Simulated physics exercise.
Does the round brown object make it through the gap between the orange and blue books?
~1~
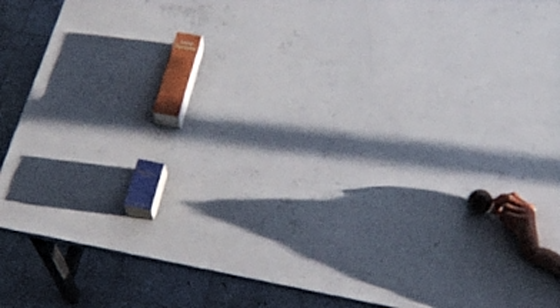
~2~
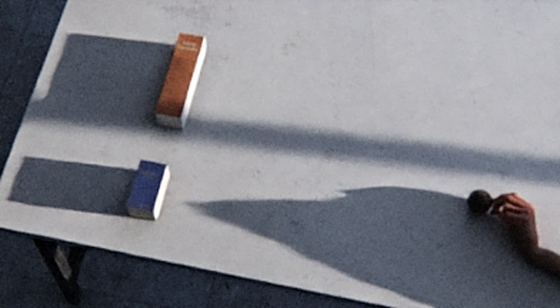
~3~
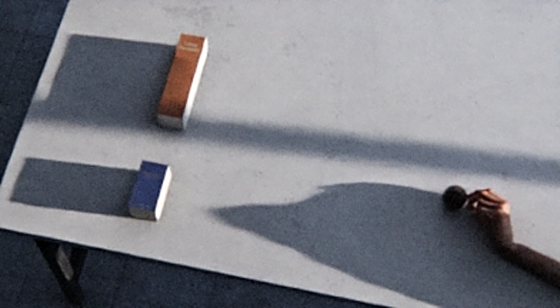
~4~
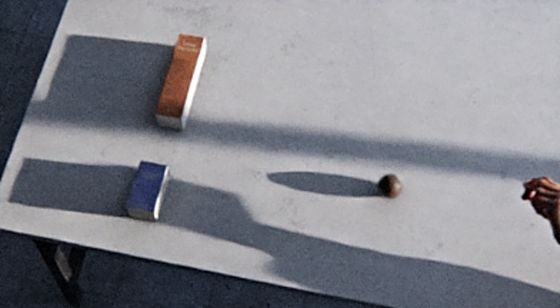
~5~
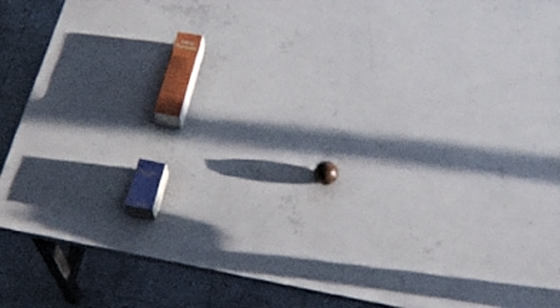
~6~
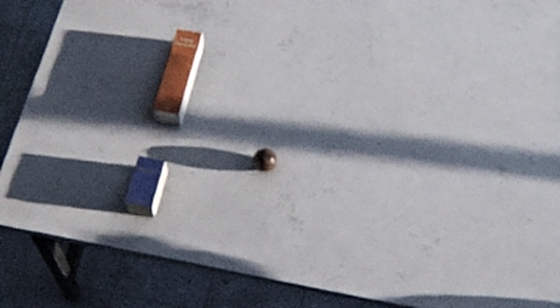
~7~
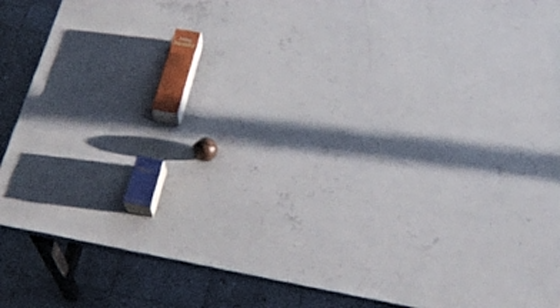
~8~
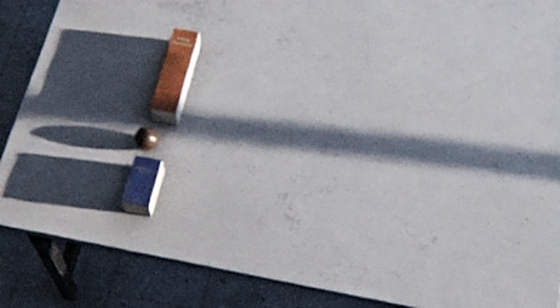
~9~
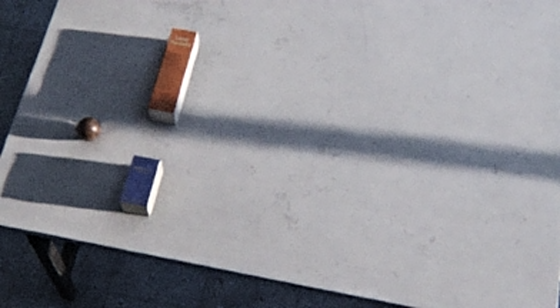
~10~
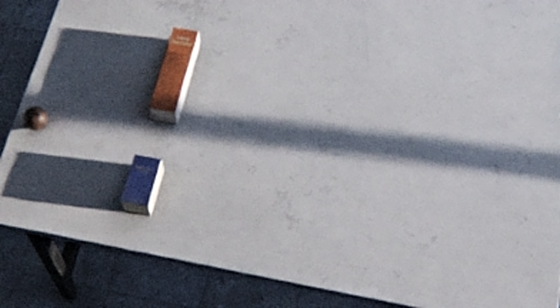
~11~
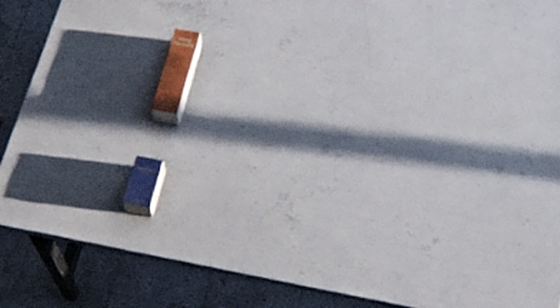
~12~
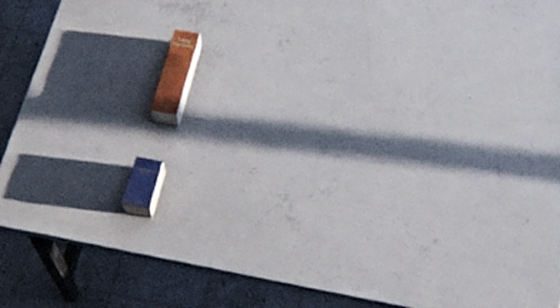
Yes, it rolls left through the gap between the two books and carries on out of sight.
